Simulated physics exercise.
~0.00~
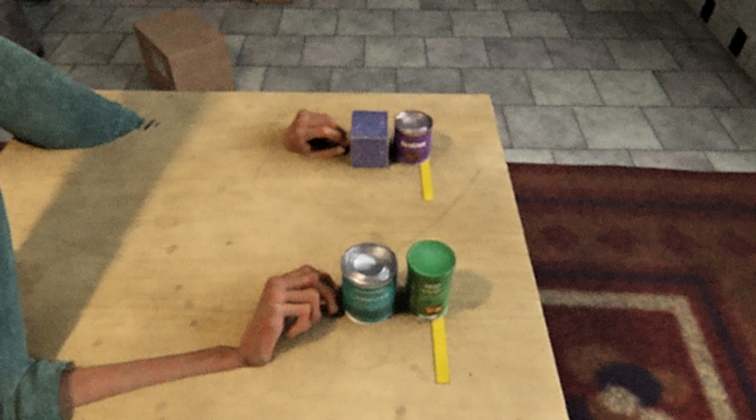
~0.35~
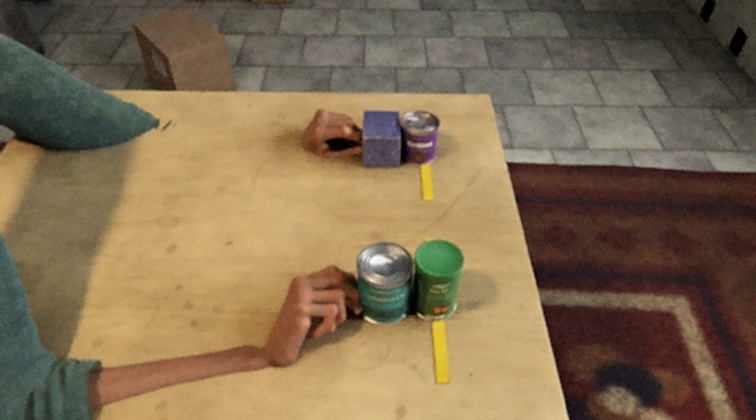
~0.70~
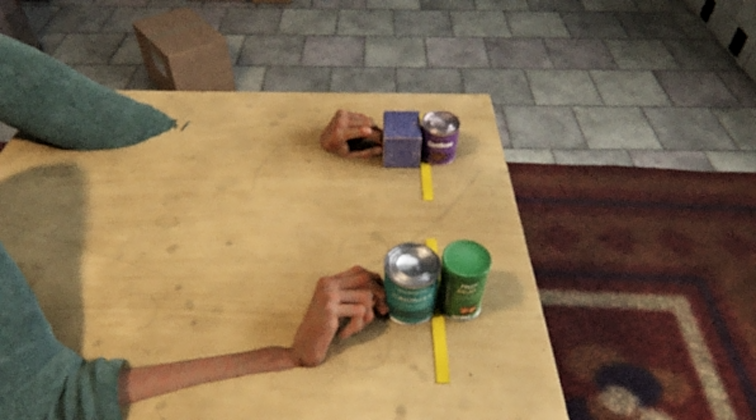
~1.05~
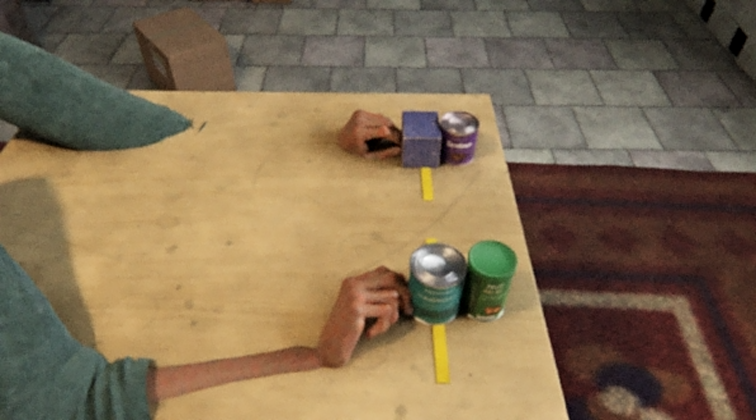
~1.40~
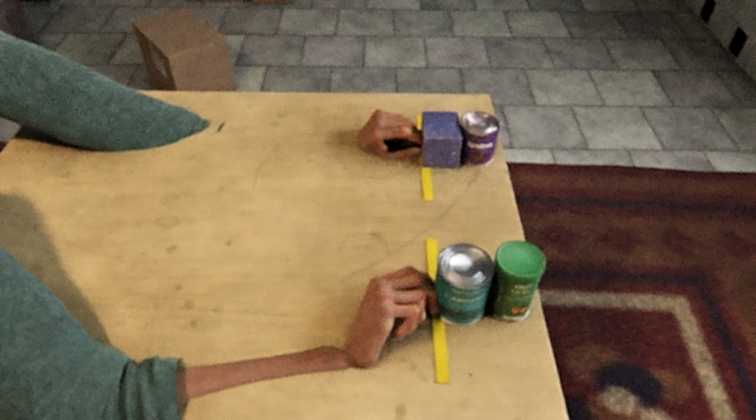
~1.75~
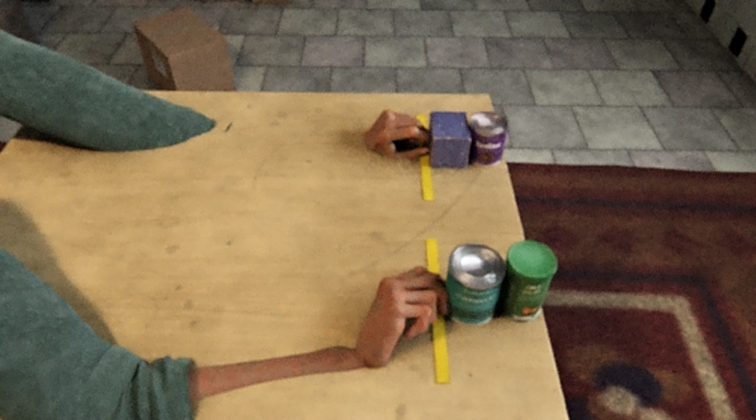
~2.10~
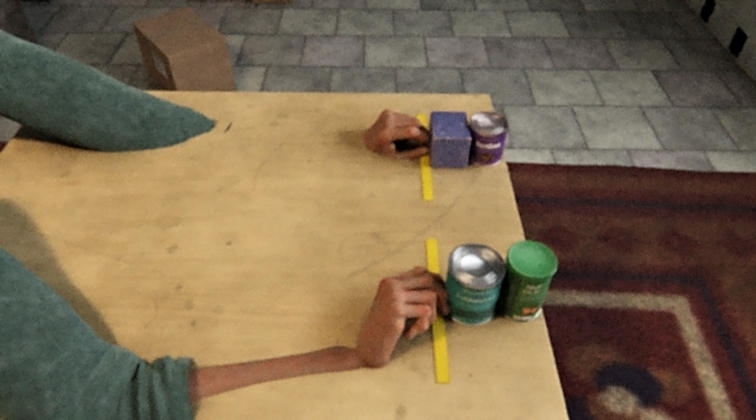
On a wooden table above a tiled floor and patterned rug, two hands push a turquoise can and a blue block rightward, each moving a green or purple tin ahead past yellow tape, then stop with both tins upright near the table's right edge.
